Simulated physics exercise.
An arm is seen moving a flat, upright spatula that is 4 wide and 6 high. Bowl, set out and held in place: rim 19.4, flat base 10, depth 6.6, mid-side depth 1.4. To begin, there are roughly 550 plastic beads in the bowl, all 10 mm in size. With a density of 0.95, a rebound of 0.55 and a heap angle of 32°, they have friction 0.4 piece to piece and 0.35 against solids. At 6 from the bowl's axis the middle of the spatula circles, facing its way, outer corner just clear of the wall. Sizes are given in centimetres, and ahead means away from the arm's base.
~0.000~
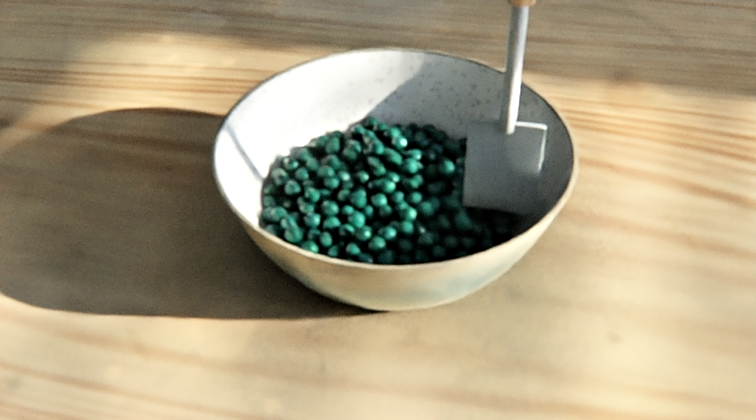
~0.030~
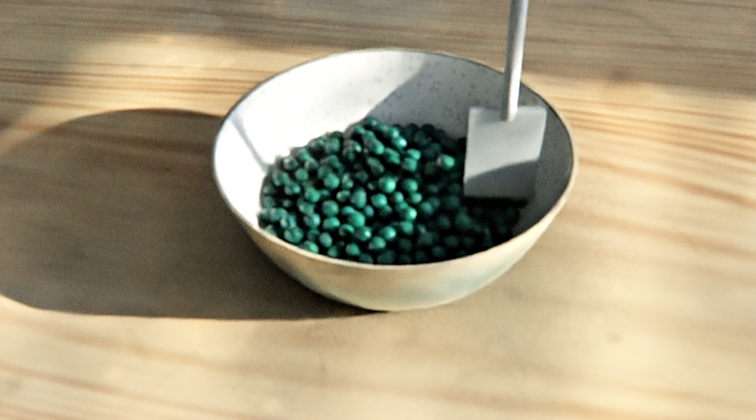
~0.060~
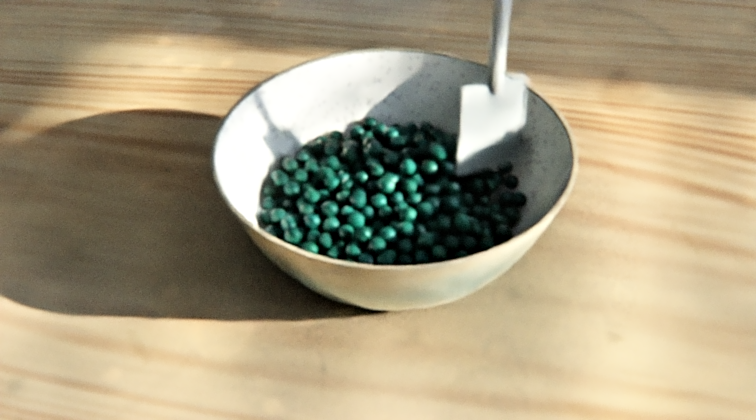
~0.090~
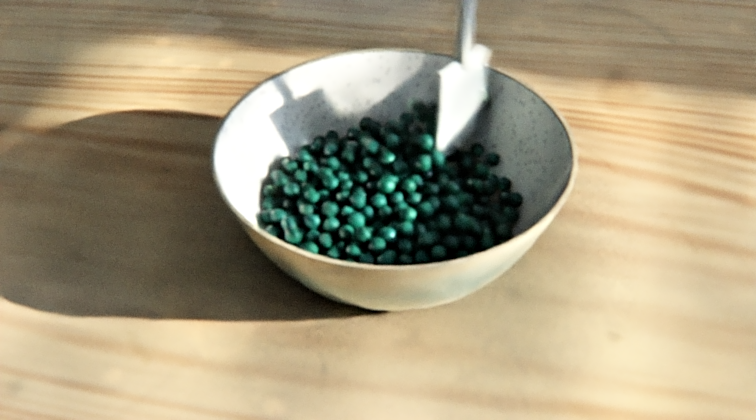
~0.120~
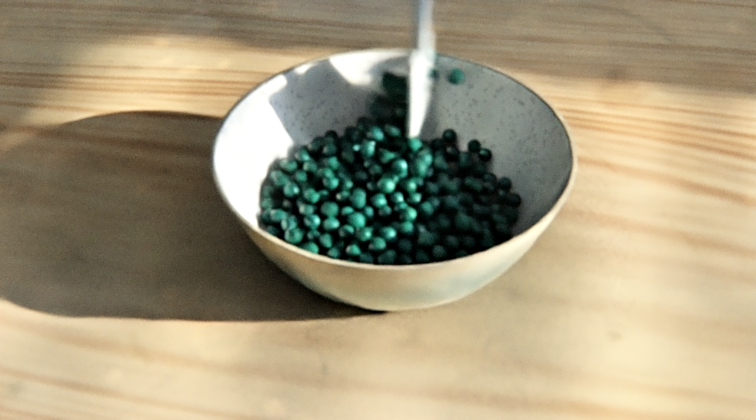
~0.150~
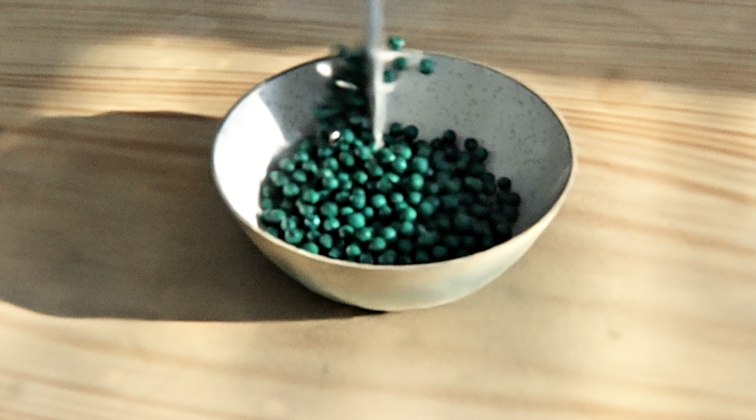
A flat, upright spatula stands at the right side of a pale bowl of dark green beads on a wooden table. It sweeps along the inner wall toward the far side, turning edge-on as it moves left. Beads pile up beside the blade, some rising to the back rim.
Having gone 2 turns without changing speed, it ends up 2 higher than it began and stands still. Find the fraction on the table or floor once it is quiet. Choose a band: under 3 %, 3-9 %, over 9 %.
Band: 3-9 %.
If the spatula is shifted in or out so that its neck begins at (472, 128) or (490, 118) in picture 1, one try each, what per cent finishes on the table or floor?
I'd guess some 15 and 20 percent.
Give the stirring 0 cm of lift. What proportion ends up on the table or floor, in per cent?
Estimate: Close to 20 %.
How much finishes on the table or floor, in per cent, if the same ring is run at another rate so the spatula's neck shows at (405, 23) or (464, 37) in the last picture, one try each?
About 5 per cent, then about 0 per cent.
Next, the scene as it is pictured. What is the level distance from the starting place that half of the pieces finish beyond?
About 0 centimetres.
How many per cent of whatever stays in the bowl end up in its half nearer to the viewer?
Some 50 per cent.
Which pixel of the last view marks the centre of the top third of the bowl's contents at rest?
Somewhere close to (392, 203).
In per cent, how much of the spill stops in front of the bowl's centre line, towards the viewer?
Some 70 per cent.
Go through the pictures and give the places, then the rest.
In the first picture, spatula neck at (510, 98), 0° round; upper third of the load around (390, 195), from x 270 to 520, top at y 125; 553 in the bowl.
In the second picture, spatula neck at (510, 85), 10° round; upper third of the load around (391, 191), from x 270 to 520, top at y 125.
In the third picture, spatula neck at (497, 59), 35° round; upper third of the load around (394, 188), from x 270 to 520, top at y 125.
In the fourth picture, spatula neck at (464, 37), 60° round; upper third of the load around (393, 187), from x 270 to 515, top at y 90.
In the fifth picture, spatula neck at (420, 24), 86° round; upper third of the load around (387, 187), from x 270 to 515, top at y 55.
In the sixth picture, spatula neck at (372, 22), 112° round; upper third of the load around (365, 187), from x 270 to 515, top at y 45; 553 in the bowl.
By 0.42 s, 348° round, highest piece 9 above the table; 531 in the bowl, 15 on the table or floor, 7 in flight or on the tool.
By 0.70 s, 225° round, highest piece 5 above the table; 527 in the bowl, 26 on the table or floor.
By 1.03 s, 0° round, highest piece 4 above the table; 527 in the bowl, 26 on the table or floor.
By 1.73 s, 0° round, highest piece 4 above the table; 527 in the bowl, 26 on the table or floor.
Final count, 527 in the bowl, 26 on the table or floor. That is 5 % on the table or floor.
